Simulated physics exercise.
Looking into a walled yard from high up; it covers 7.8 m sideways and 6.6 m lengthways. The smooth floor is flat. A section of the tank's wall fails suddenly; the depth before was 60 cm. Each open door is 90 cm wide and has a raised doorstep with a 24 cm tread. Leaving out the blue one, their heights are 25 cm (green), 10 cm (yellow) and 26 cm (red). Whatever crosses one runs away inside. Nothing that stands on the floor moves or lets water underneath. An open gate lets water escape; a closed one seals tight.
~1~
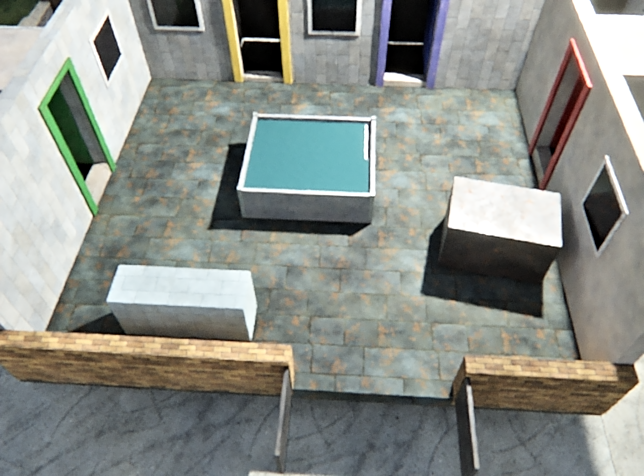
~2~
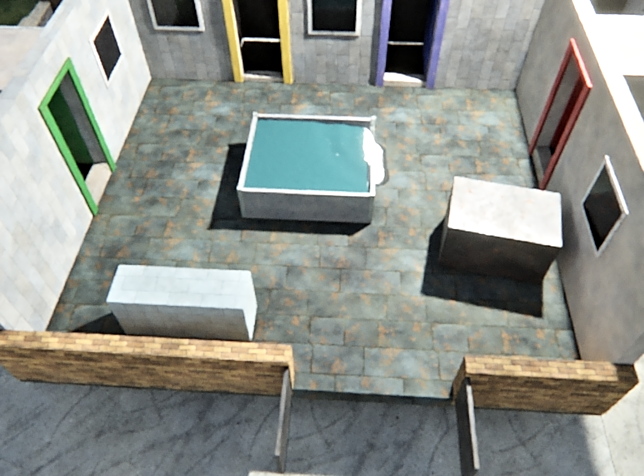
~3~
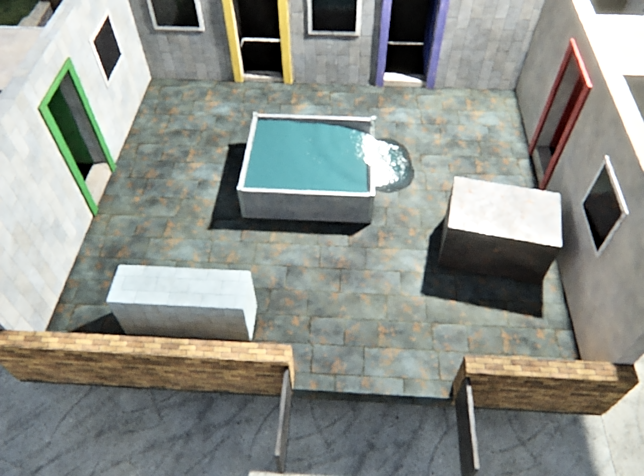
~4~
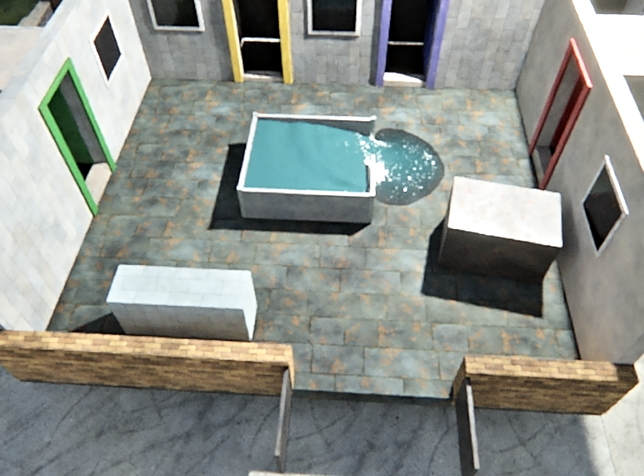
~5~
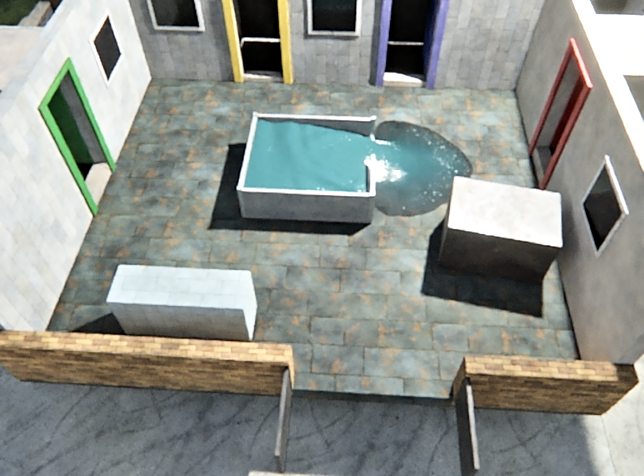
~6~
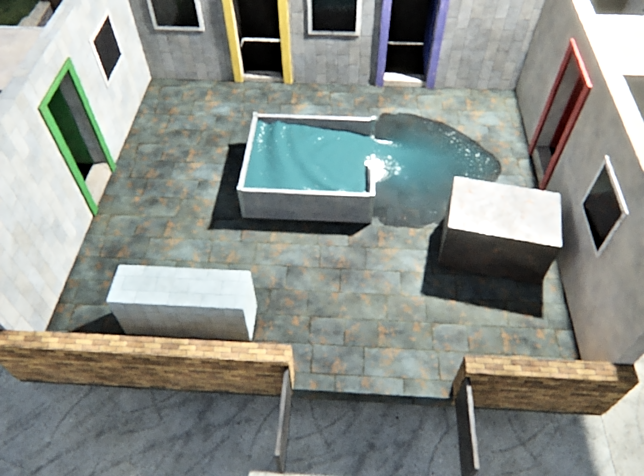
The video shows a walled yard from above, where water in a raised rectangular tank bursts through a gap in its right side and spreads rightward across the tiled floor in a widening pool, passing behind a pale block.
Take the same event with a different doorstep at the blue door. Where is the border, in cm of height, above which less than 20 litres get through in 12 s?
At least 7.5 cm or so.
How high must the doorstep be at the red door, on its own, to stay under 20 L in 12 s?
Roughly 19 cm at red.
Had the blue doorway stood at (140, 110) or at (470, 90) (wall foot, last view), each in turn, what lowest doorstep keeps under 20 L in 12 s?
Roughly 6.5 and 16 cm.
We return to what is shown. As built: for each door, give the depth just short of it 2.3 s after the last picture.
Depths in cm: Blue 4, green 0, yellow 0, red 23.
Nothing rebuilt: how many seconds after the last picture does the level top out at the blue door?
At about 3.5 s.
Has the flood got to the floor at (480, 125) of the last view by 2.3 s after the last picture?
It is wet.
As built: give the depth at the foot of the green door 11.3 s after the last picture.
Some 4.0 cm.
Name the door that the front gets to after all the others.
Last comes the green one.
Then, 0.7 s after the last picture water covers 20 % of the floor, deepest (34 cm) near (376, 160); it has not reached the blue door.
Then, 2.3 s after the last picture water covers 25 % of the floor, deepest (27 cm) near (521, 121); 4 cm at the blue door, 0 litres in over its 14 cm doorstep.
Then, 11.3 s after the last picture water covers 85 % of the floor, deepest (10 cm) near (482, 223); 7 cm at the blue door, 0 litres in over its 14 cm doorstep.
At the blue door as built, the water peaked near 11 cm, 3.5 s after the last picture.
With a doorstep of 7 cm, 28 litres would have come in within the 12 s; with 9 cm, 6 litres. So under 20 litres takes about 7.5 cm.
